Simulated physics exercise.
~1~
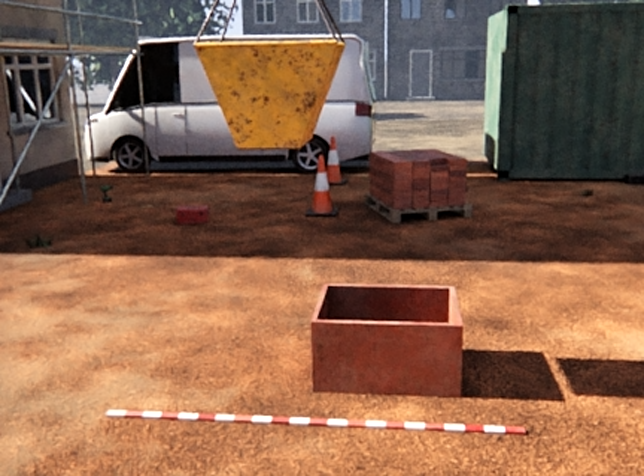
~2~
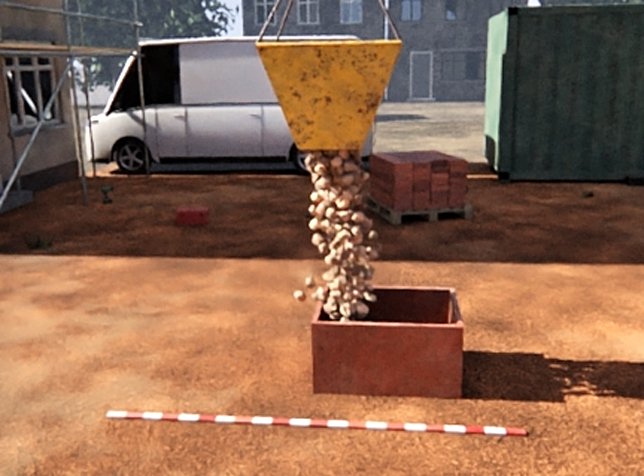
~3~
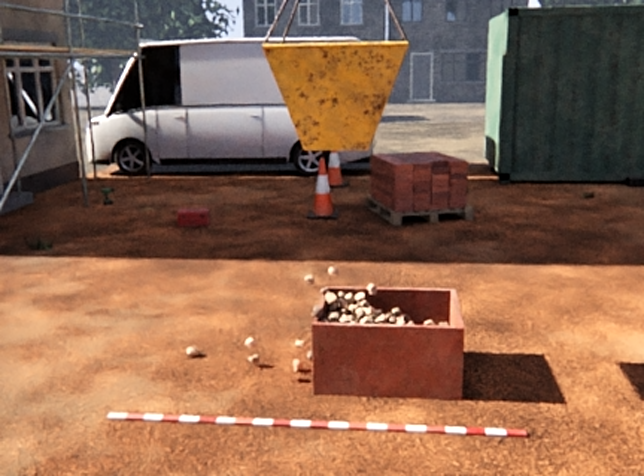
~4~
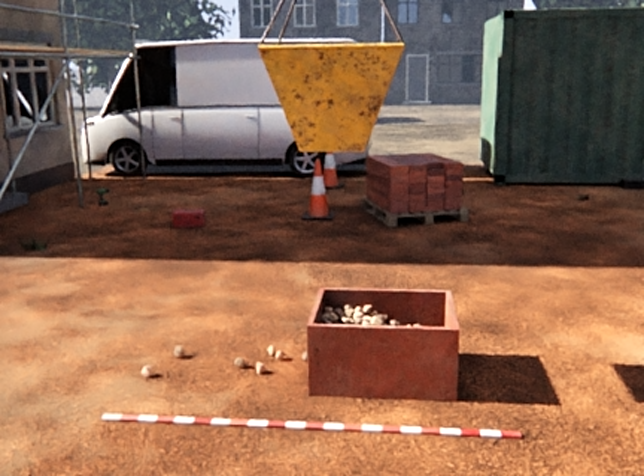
A rusty yellow skip hangs from cables above a sunlit building yard, with a white van, traffic cones, a pallet of bricks and a green container behind it. The skip moves a little to the right, toward a spot above an open reddish bin standing behind a striped staff. Pale stones pour from its underside in a thick stream and drop into the bin. The flow stops, and a few stray stones bounce and scatter across the dirt to the left. At the end, the skip hangs overhead, most of the stones lie heaped in the bin, and a handful rest on the ground beside it.
